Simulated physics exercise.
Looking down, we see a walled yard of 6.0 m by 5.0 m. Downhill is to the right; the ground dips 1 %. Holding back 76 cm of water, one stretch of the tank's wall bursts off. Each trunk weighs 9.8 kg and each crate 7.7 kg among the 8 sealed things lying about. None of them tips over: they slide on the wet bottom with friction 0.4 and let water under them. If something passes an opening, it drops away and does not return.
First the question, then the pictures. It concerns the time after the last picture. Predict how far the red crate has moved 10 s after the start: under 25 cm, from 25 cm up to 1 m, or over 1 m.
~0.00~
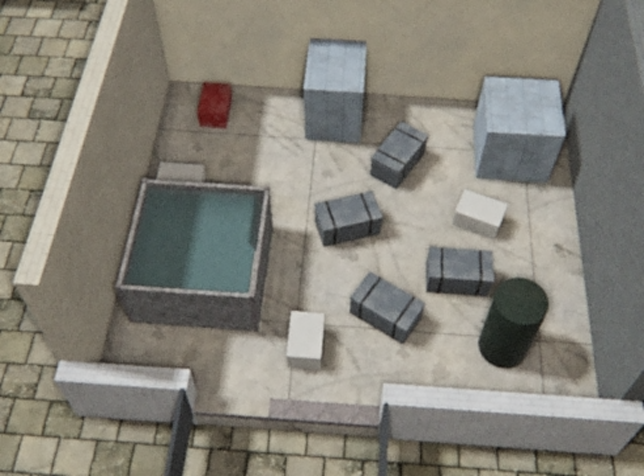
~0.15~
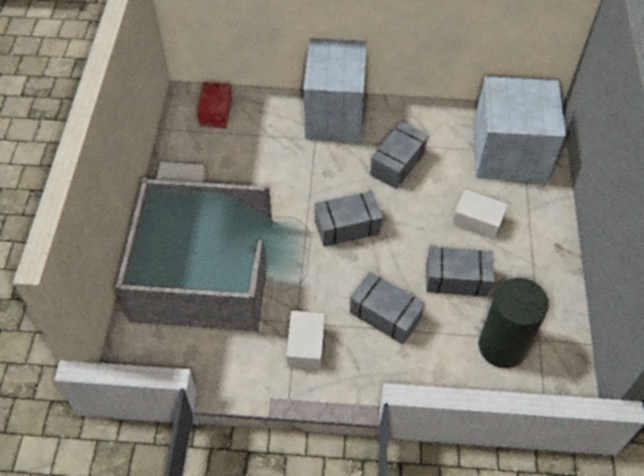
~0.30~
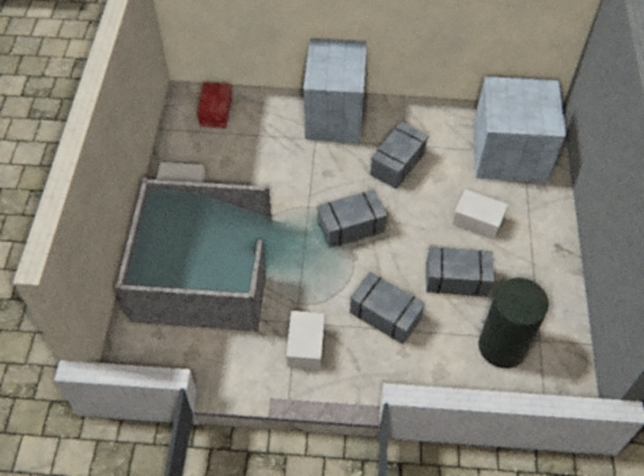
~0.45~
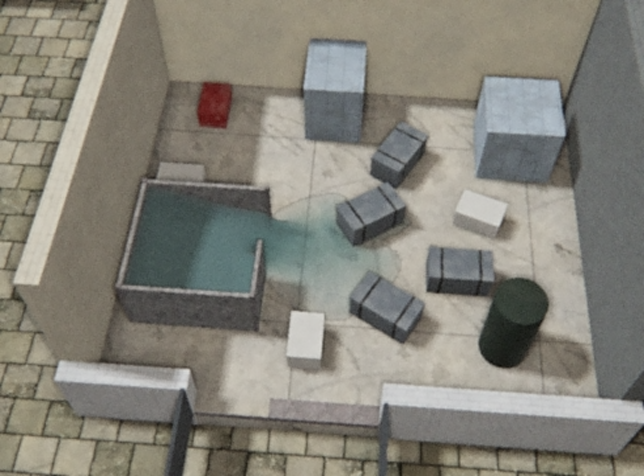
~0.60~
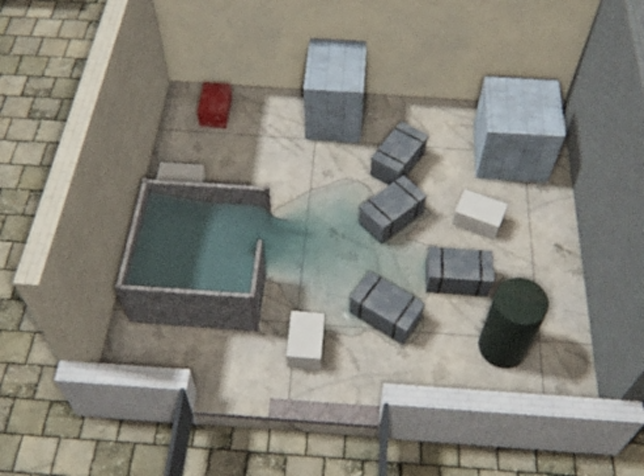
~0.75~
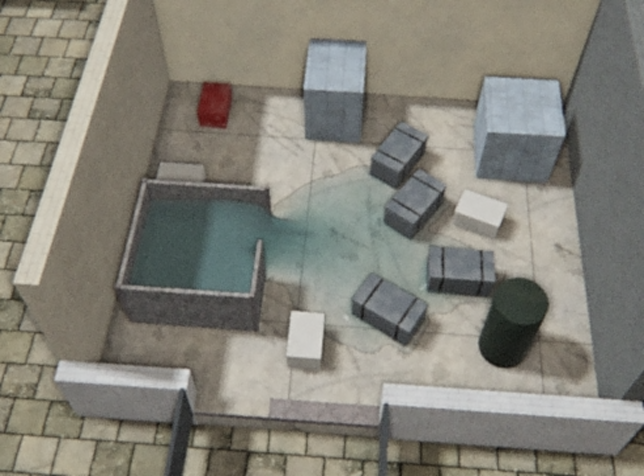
Virtually static.
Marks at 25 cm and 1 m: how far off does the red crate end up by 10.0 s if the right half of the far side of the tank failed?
Note: Red crate swept well away.
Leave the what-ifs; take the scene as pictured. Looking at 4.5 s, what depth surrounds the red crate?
Somewhere close to 0 cm.
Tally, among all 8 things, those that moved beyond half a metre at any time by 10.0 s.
5.
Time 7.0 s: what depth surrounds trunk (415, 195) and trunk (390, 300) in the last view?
Some 8 cm at the first, some 10 cm at the second.
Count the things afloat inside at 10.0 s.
6 at that moment.
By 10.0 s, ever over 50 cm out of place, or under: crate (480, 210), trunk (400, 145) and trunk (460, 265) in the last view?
In sequence - crossed the line; crossed the line; crossed the line.
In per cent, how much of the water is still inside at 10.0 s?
Somewhere near 94 percent, give or take.
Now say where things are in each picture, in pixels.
The first picture shows the red crate at (214, 98), on the bottom; water covers 2.2 m2; 0 of 8 have shifted.
The second picture shows the red crate at (214, 98) rests on the ground; 2.8 m2 under water; 0 of 8 have shifted.
The third picture shows the red crate at (214, 98) rests on the ground; 3.5 m2 under water; 0 of 8 have shifted.
The fourth picture shows the red crate at (214, 98) rests on the ground; 4.5 m2 under water; 1 of 8 have shifted.
The fifth picture shows the red crate at (214, 98), on the bottom; water covers 5.7 m2; 1 of 8 have shifted.
The sixth picture shows the red crate at (214, 98) rests on the ground; water covers 7.2 m2; 1 of 8 have shifted.
After 2.0 s the red crate is near (214, 98), 0.0 m from its start, aground; 0 of 8 are out; 5 afloat.
After 4.5 s the red crate is near (214, 98), 0.0 m from its start, aground; 0 of 8 are out; 5 afloat.
After 7.0 s the red crate is near (214, 98), 0.0 m from its start, aground; 0 of 8 are out; 5 afloat.
After 10.0 s the red crate is near (214, 98), 0.0 m from its start, aground; 0 of 8 are out; 6 afloat.
